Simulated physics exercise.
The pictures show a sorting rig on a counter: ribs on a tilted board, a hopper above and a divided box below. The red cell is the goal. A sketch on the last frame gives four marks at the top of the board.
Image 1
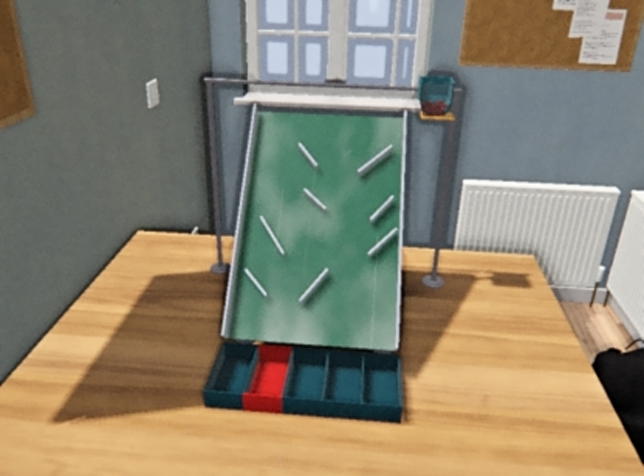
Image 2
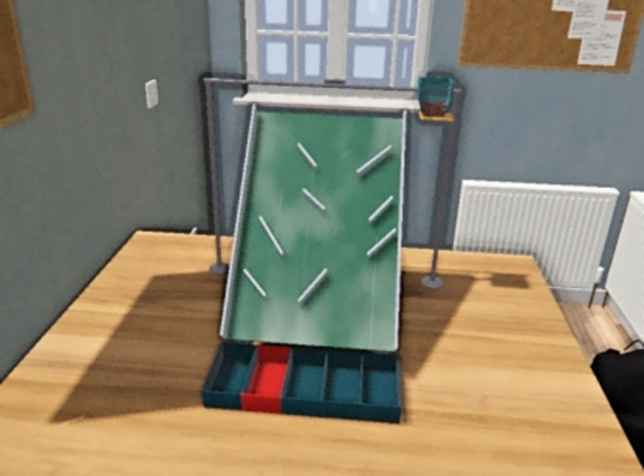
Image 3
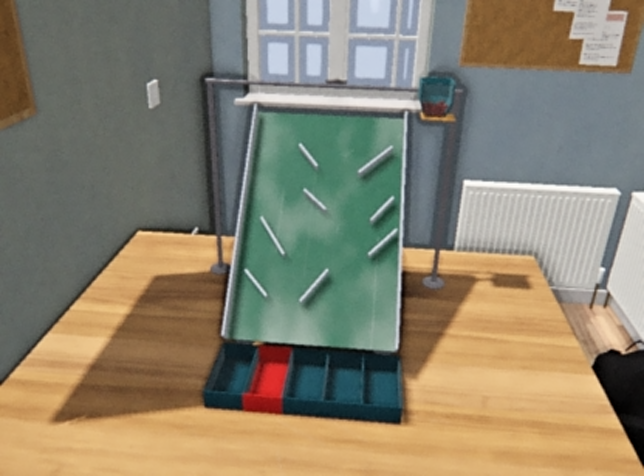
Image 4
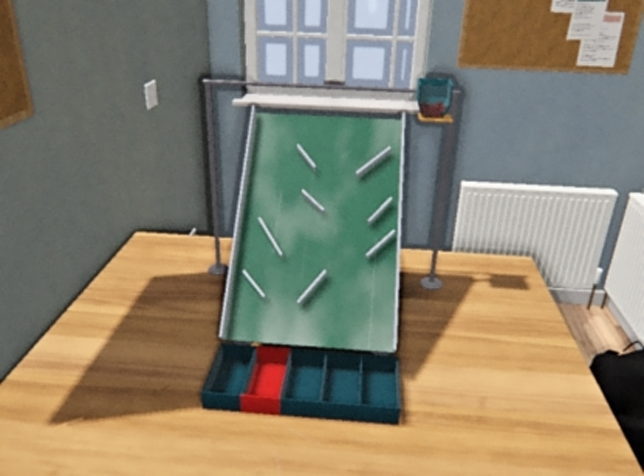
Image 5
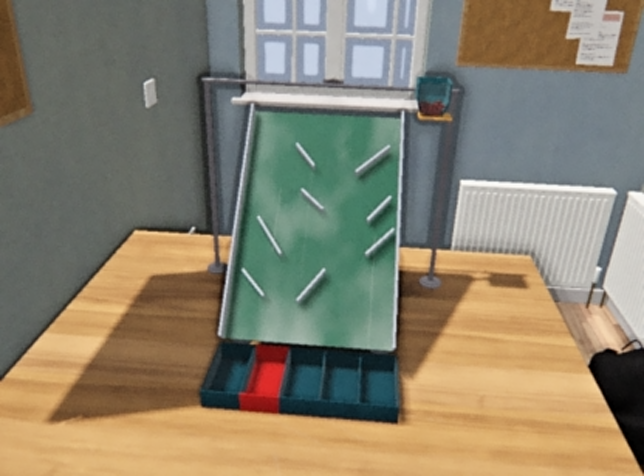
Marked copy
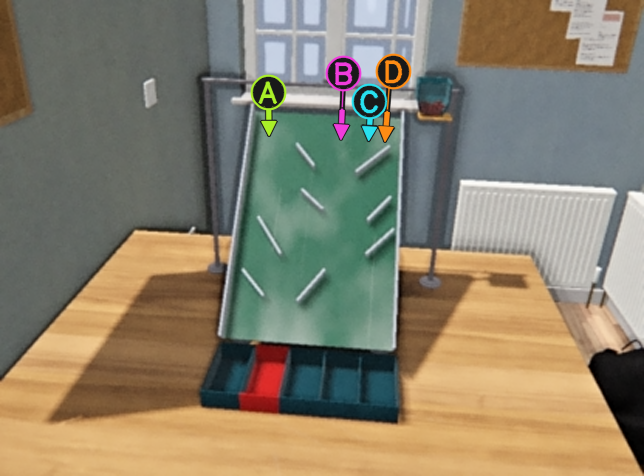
A green board with pale ribs leans back on a wooden table between grey posts, seen from the front and slightly above in a room with blue-grey walls, a window and a white radiator. A small dark teal hopper sits at the upper right, and below the board lies a teal box with one red cell, second from left. Nothing on the rig moves, while the view shifts very slightly.
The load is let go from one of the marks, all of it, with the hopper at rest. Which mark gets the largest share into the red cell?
The answer is mark A.
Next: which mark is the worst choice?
That would be B.
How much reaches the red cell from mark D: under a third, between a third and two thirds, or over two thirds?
Mark D gives under a third.
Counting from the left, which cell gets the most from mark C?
The fourth from the left.
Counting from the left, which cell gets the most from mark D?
It is the fourth one.
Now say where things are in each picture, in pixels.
The first frame shows hopper at (434, 108), kidney beans, door shut.
The second frame shows ribs (298, 144) to (316, 165), (357, 172) to (391, 146), (303, 189) to (324, 209).
The third frame shows ribs (371, 220) to (394, 197), (261, 217) to (283, 253), (369, 254) to (397, 229).
The fourth frame shows ribs (244, 271) to (264, 296), (298, 302) to (325, 270).
The fifth frame shows red cell at (259, 403), number 2 of 5 from the left.
On the marked copy, mark A meets the board at (269, 130); mark B meets the board at (341, 134); mark C meets the board at (369, 135); mark D meets the board at (385, 136).
Choosing A, about half in the red cell, about a third in other cells, a stray few held on the board, a stray few outside the box.
Choosing B, a small part in the red cell, nearly all in other cells.
Choosing C, about a quarter in the red cell, about two thirds in other cells, a small part held on the board, a stray few outside the box.
Choosing D, about a quarter in the red cell, about two thirds in other cells, a small part held on the board.
